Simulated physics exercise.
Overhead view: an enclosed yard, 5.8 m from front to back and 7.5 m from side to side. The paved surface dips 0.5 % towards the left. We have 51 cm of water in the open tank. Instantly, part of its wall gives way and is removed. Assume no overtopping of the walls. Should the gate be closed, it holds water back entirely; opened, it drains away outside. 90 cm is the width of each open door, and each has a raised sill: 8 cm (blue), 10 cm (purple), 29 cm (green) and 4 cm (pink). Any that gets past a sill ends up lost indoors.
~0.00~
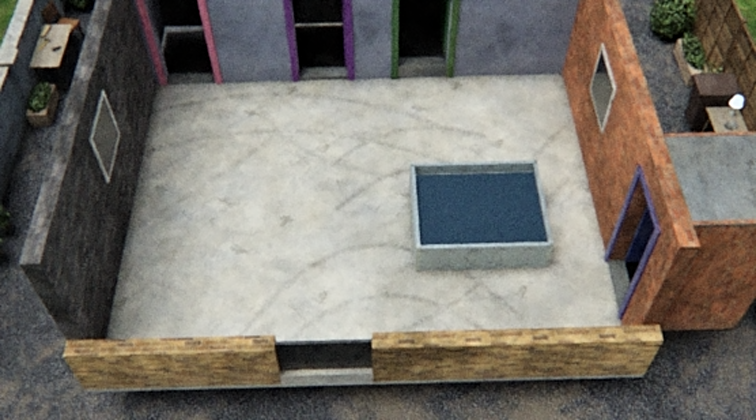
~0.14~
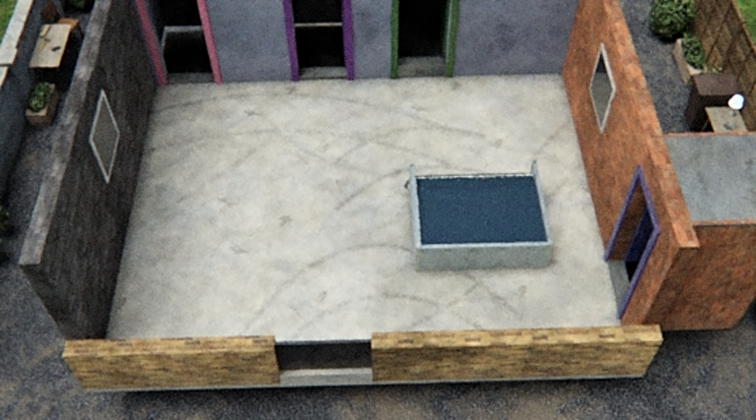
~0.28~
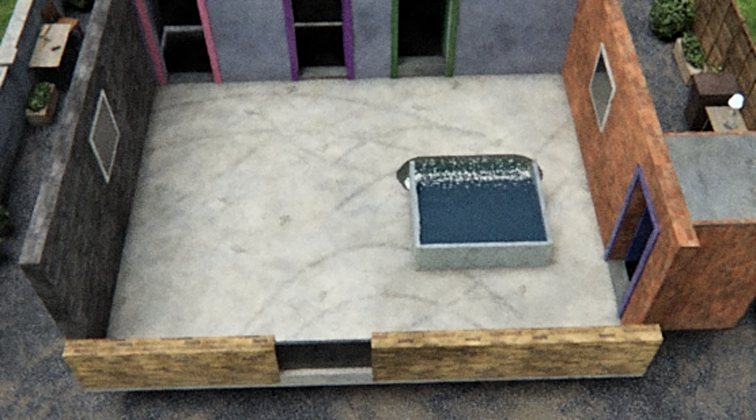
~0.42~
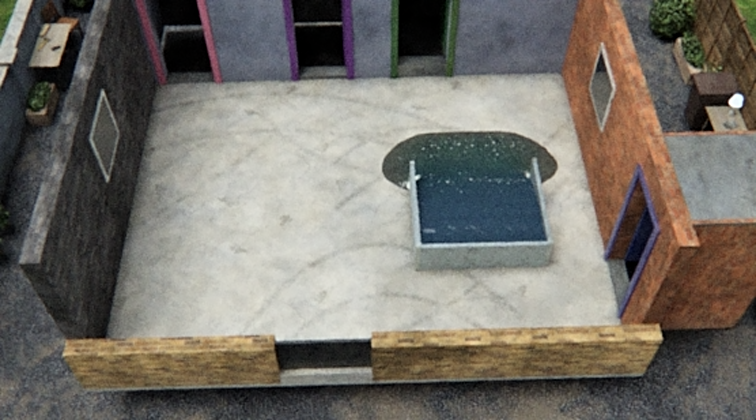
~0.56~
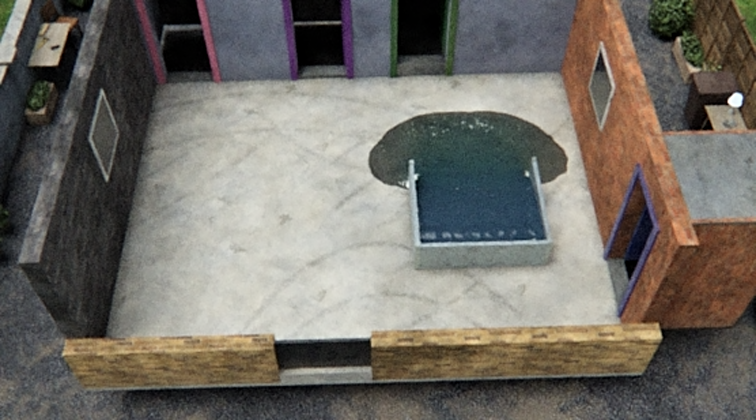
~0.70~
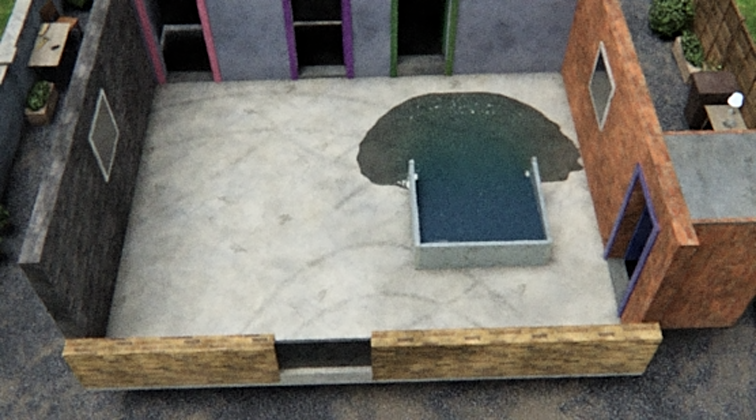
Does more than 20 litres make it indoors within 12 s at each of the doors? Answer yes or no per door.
Blue door, no; purple door, no; green door, no; pink door, yes.
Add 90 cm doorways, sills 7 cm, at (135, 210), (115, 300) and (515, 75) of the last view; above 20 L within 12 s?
In sequence the answers are less than that, less than that and more than that.
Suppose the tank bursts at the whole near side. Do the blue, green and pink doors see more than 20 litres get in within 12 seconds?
Door by door - blue: Out of bounds, green: Within bounds, pink: Out of bounds.
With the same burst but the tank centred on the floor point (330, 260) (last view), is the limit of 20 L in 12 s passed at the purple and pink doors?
Relative to the limit, purple is beyond it and pink is beyond it.
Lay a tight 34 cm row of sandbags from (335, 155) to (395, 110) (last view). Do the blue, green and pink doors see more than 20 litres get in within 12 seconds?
Door by door: Blue limit kept, green limit kept, pink limit kept.
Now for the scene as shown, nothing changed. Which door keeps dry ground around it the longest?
It's the blue door that comes last.
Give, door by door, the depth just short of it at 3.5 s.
Depths in cm: Blue 0, purple 8, green 12, pink 4.
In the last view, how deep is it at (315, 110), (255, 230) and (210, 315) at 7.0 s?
4, 2, 0 cm.
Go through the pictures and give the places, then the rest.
The open tank at (479, 206) is whole and still, 51 cm deep, in the first picture.
The front is at a hidden place, 1.0 m from the gap on the open tank's far side; 0.2 m2 of floor is under water; 51 cm left at the back of the open tank, in the second picture.
Water pours out on the open tank's far side and has run 1.2 m, to a hidden place; typically 9 cm deep outside, 51 cm at the open tank's back, in the third picture.
Water pours out on the open tank's far side and has run 1.4 m, to (395, 154); typically 7 cm deep outside, 48 cm at the open tank's back, in the fourth picture.
The front is at (519, 122), 1.8 m from the gap on the open tank's far side; 3.9 m2 of floor is under water; 43 cm left at the back of the open tank, in the fifth picture.
The front is at (501, 98), 2.2 m from the gap on the open tank's far side; 5.4 m2 of floor is under water; 43 cm left at the back of the open tank, in the sixth picture.
After 1.4 s water covers 25 % of the floor and is deepest (30 cm) near (450, 81); blue door not reached, purple door not reached, green door 26 cm at the sill, 0 L in, pink door not reached.
After 2.2 s water covers 25 % of the floor and is deepest (32 cm) near (557, 78); blue door not reached, purple door 13 cm at the sill, 0 L in, green door 25 cm at the sill, 0 L in, pink door not reached.
After 3.5 s water covers 35 % of the floor and is deepest (16 cm) near (450, 81); blue door not reached, purple door 8 cm at the sill, 3 L in, green door 12 cm at the sill, 0 L in, pink door 4 cm at the sill, 0 L in.
After 7.0 s water covers 75 % of the floor and is deepest (10 cm) near (147, 132); blue door 4 cm at the sill, 0 L in, purple door 4 cm at the sill, 3 L in, green door 5 cm at the sill, 0 L in, pink door 7 cm at the sill, 22 L in.
After 12.0 s water covers 90 % of the floor and is deepest (7 cm) near (101, 364); blue door 3 cm at the sill, 0 L in, purple door 3 cm at the sill, 3 L in, green door 3 cm at the sill, 0 L in, pink door 6 cm at the sill, 53 L in.
